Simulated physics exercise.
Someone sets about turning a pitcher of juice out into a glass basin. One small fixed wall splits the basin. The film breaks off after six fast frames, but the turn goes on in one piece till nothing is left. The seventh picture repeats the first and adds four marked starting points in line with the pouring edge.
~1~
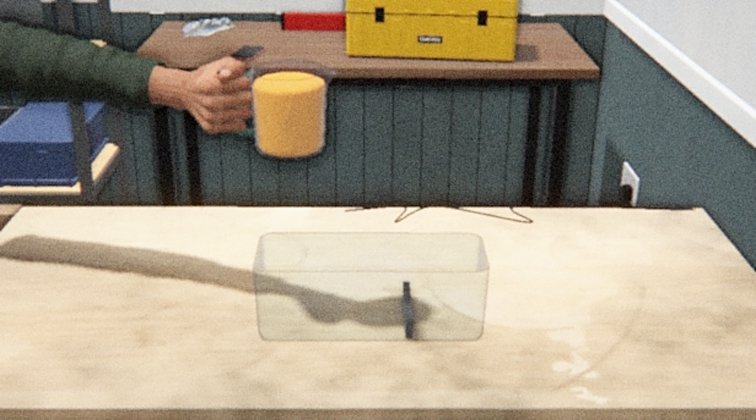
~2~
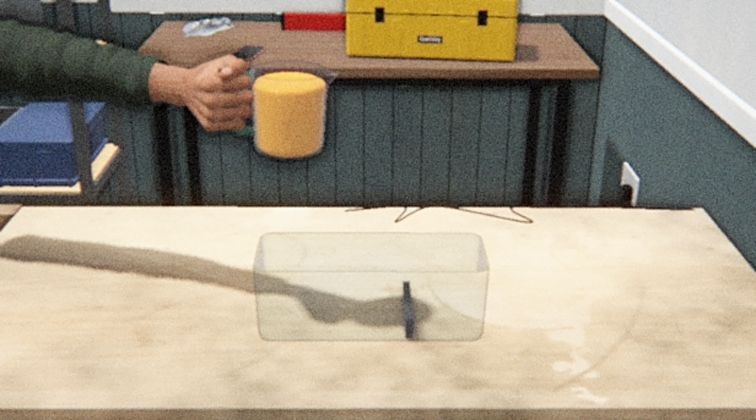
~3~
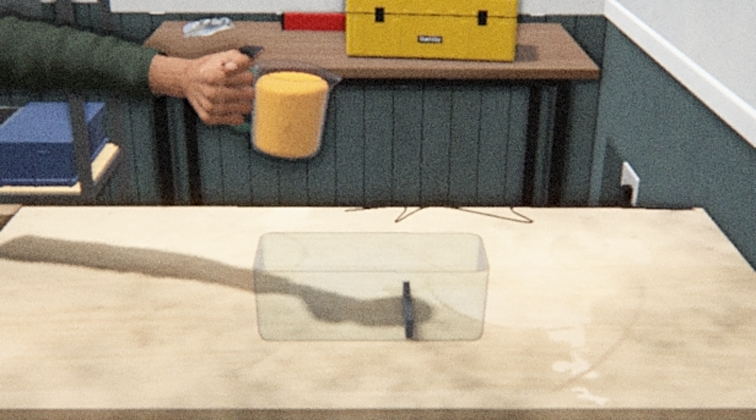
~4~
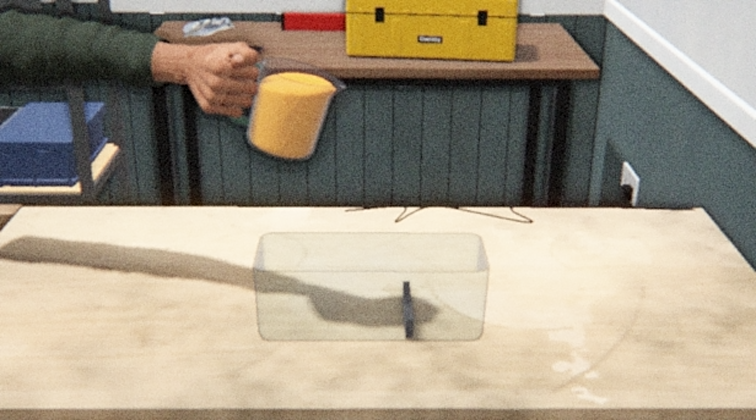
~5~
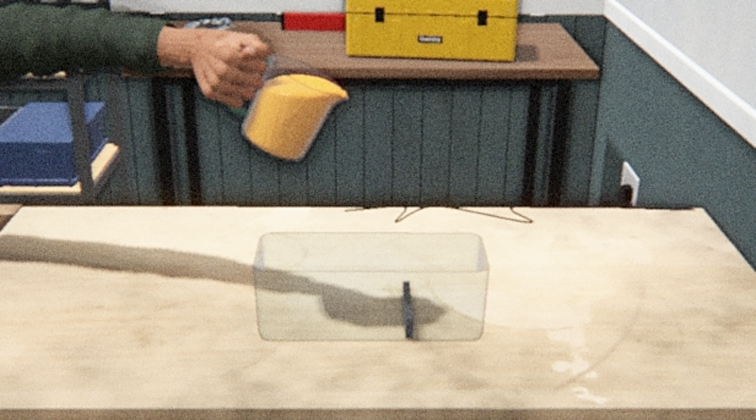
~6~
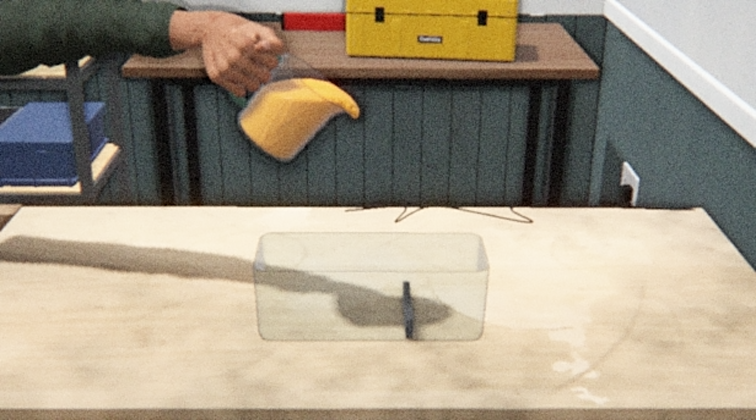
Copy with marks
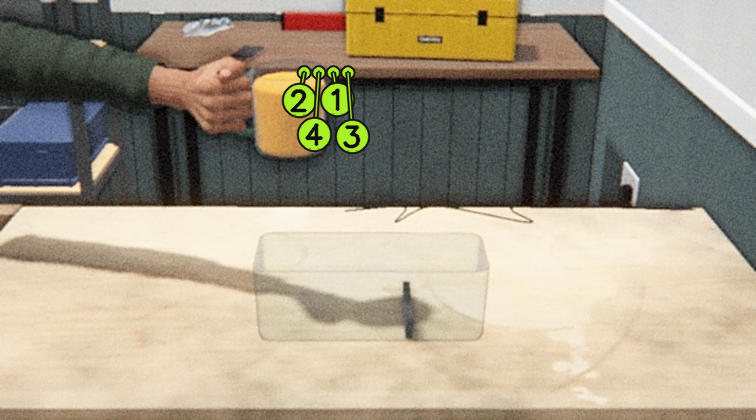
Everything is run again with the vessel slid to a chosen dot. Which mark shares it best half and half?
Take 3.
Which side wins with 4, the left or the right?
More ends on the left.
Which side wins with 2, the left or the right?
More ends on the left.
On the marked copy, 1 at (333, 72); 2 at (304, 72); 3 at (347, 72); 4 at (318, 72).
With 1, about 75 % ends left of the wall and 15 % right of it; 10 % is lost outside.
With 2, about 82 % ends left of the wall and 15 % right of it; 4 % is lost outside.
With 3, about 50 % ends left of the wall and 47 % right of it; 3 % is lost outside.
With 4, about 85 % ends left of the wall and 8 % right of it; 7 % is lost outside.
